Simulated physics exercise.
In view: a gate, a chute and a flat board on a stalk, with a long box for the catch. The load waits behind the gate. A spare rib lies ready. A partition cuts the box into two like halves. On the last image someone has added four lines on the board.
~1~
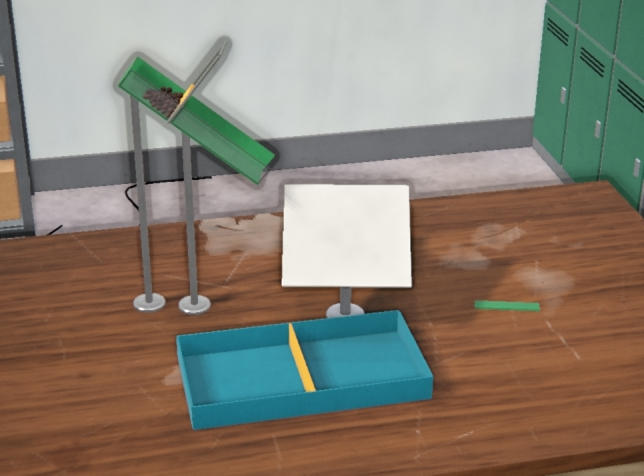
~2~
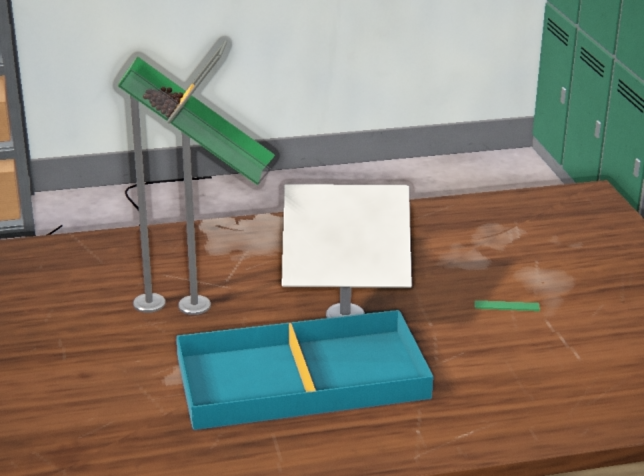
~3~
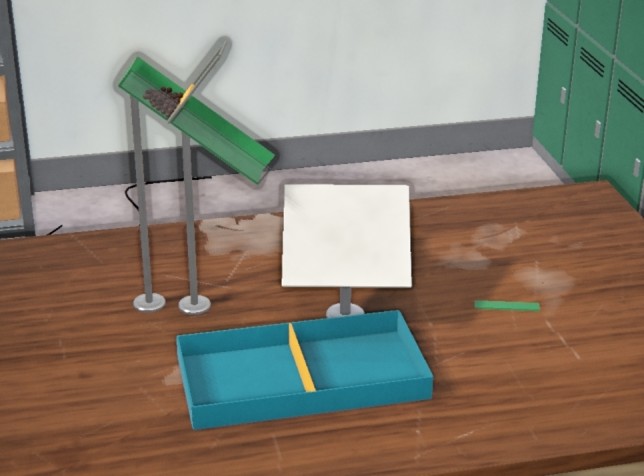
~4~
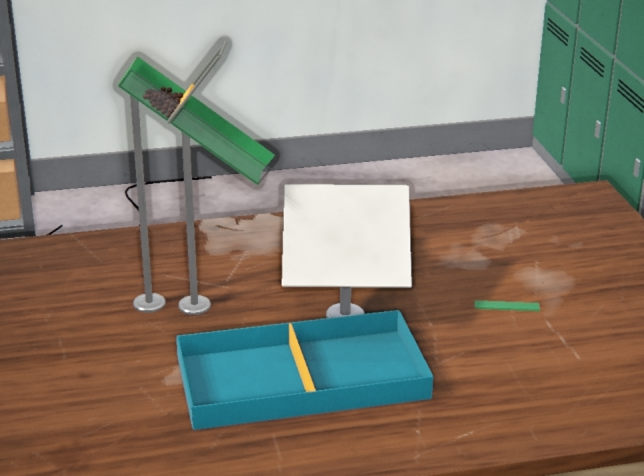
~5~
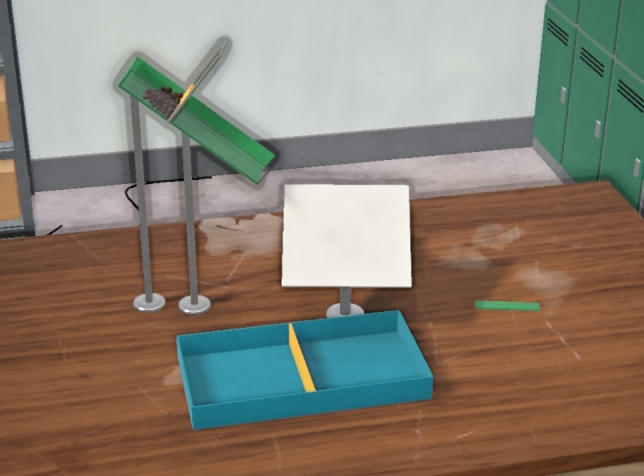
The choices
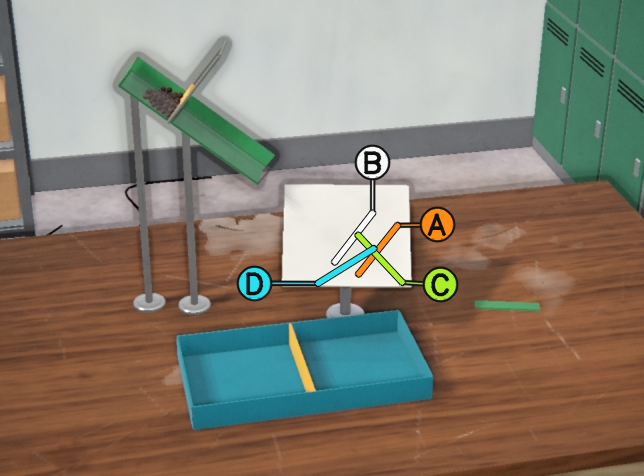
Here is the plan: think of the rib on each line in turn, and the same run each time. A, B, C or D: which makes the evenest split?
I would pick line D.
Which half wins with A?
Right.
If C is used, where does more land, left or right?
The right half.
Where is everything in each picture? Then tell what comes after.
The first picture shows load behind the gate (165, 99), chocolate balls; lip of the chute (260, 178), sloping fairly steeply.
The second picture shows middle of the board (347, 234), tilted fairly steeply; middle of its low edge (347, 286); of its high edge (347, 185).
The third picture shows front corners of the box (192, 407) and (432, 376); front end of its middle wall (315, 391); gate still shut (188, 93).
The fourth picture shows middle of the load (165, 99); lip (260, 178).
The fifth picture shows middle of the load (165, 99); lip (260, 178).
On the marked copy, line A from (397, 225) to (358, 274); line B from (372, 212) to (334, 262); line C from (358, 235) to (402, 282); line D from (373, 248) to (317, 283).
With A, of what is caught, about a tenth in the left half, the larger part in the right.
With B, of what is caught, roughly a quarter in the left half, the larger part in the right.
With C, of what is caught, about a tenth in the left half, the larger part in the right.
With D, of what is caught, roughly half in the left half, roughly half in the right.
